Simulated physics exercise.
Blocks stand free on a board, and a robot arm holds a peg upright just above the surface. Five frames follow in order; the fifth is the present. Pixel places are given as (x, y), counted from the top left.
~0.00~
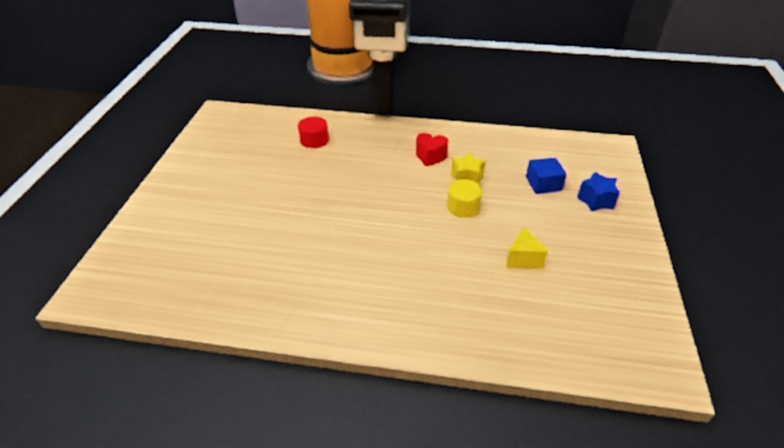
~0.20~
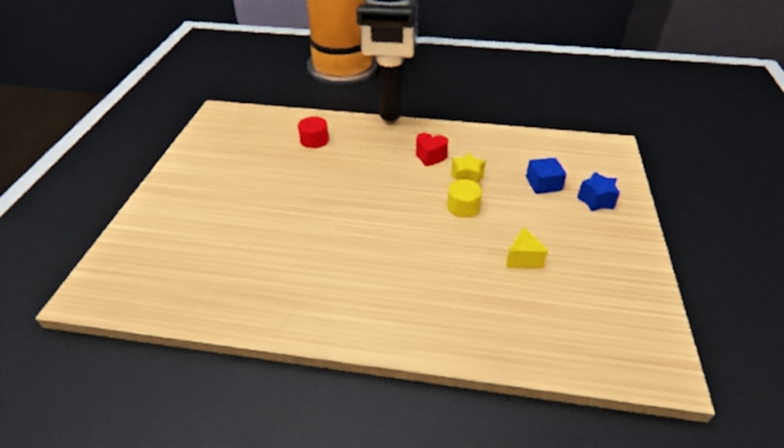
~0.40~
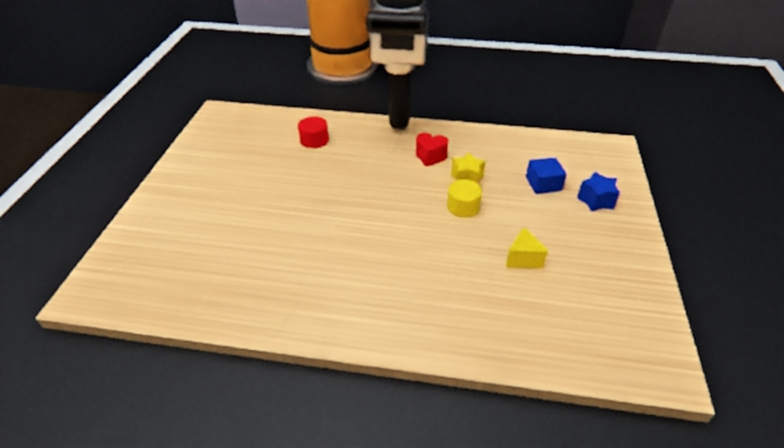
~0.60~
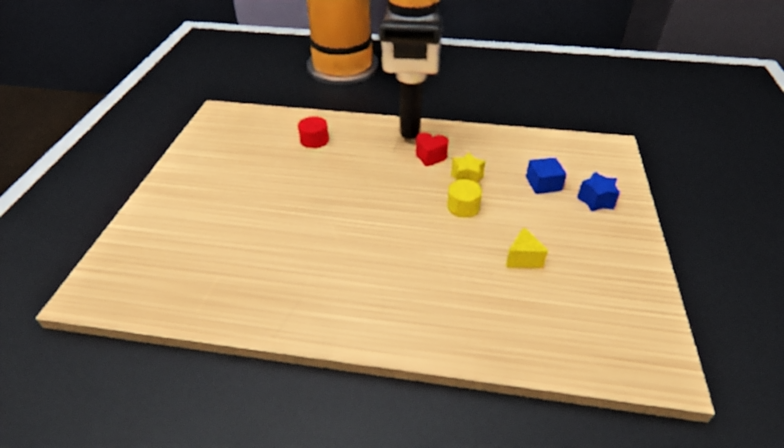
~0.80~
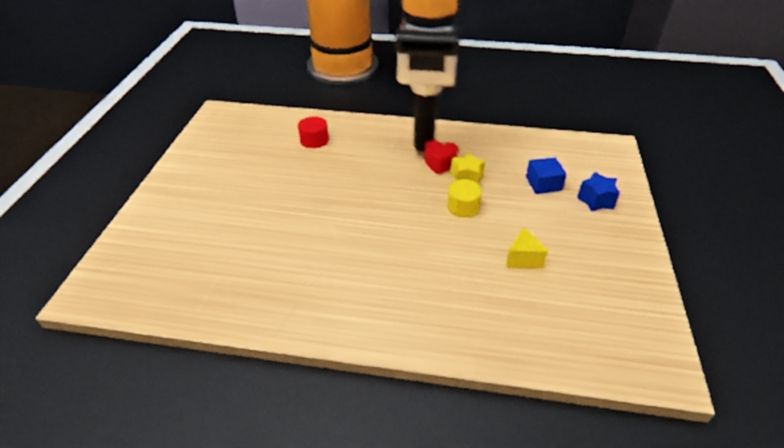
In the video, a robot arm moves a dark upright peg down and to the right across a wooden board of red, yellow and blue blocks, then nudges the red heart slightly toward the yellow star.
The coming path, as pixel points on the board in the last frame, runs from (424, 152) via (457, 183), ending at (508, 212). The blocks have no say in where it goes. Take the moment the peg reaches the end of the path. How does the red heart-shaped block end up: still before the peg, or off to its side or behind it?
By the time the path ends, the red heart-shaped block is still sitting right in front of the peg.
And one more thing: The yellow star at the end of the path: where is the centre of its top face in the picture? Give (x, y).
At (543, 186).
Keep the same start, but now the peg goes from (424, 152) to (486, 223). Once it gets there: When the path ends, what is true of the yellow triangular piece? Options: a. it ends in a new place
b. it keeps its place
Correct choice: B.
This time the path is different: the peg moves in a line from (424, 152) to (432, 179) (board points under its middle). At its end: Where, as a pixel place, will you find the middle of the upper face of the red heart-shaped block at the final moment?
I'd say the red heart-shaped block ends with its top centre at (459, 170).
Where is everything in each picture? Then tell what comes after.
The first picture shows tip of the peg at (384, 111), middles of tops, red heart-shaped block at (432, 140), yellow circle at (465, 190), yellow star at (469, 162), yellow triangular piece at (527, 242), blue square at (548, 167).
The second picture shows peg at (390, 117), nothing pushed.
The third picture shows peg at (399, 125), nothing pushed.
The fourth picture shows peg at (410, 134), nothing pushed.
The fifth picture shows peg at (424, 146), red heart-shaped block at (442, 148), yellow circle at (465, 190), yellow star at (469, 162), yellow triangular piece at (527, 242), blue square at (548, 167).
The first path, step by step. One third of the way, peg at (445, 167); red heart-shaped block at (467, 169); yellow circle at (466, 191); yellow star at (494, 175), turned 30° anticlockwise.
Two thirds of the way, peg at (474, 188); red heart-shaped block at (502, 186), turned 40° anticlockwise; yellow circle at (468, 195); yellow star at (529, 183), turned 60° anticlockwise.
At the end, peg at (509, 206); red heart-shaped block at (534, 204), turned 70° anticlockwise; yellow circle at (468, 196); yellow star at (543, 186), turned 115° anticlockwise; yellow triangular piece unmoved; blue square unmoved.
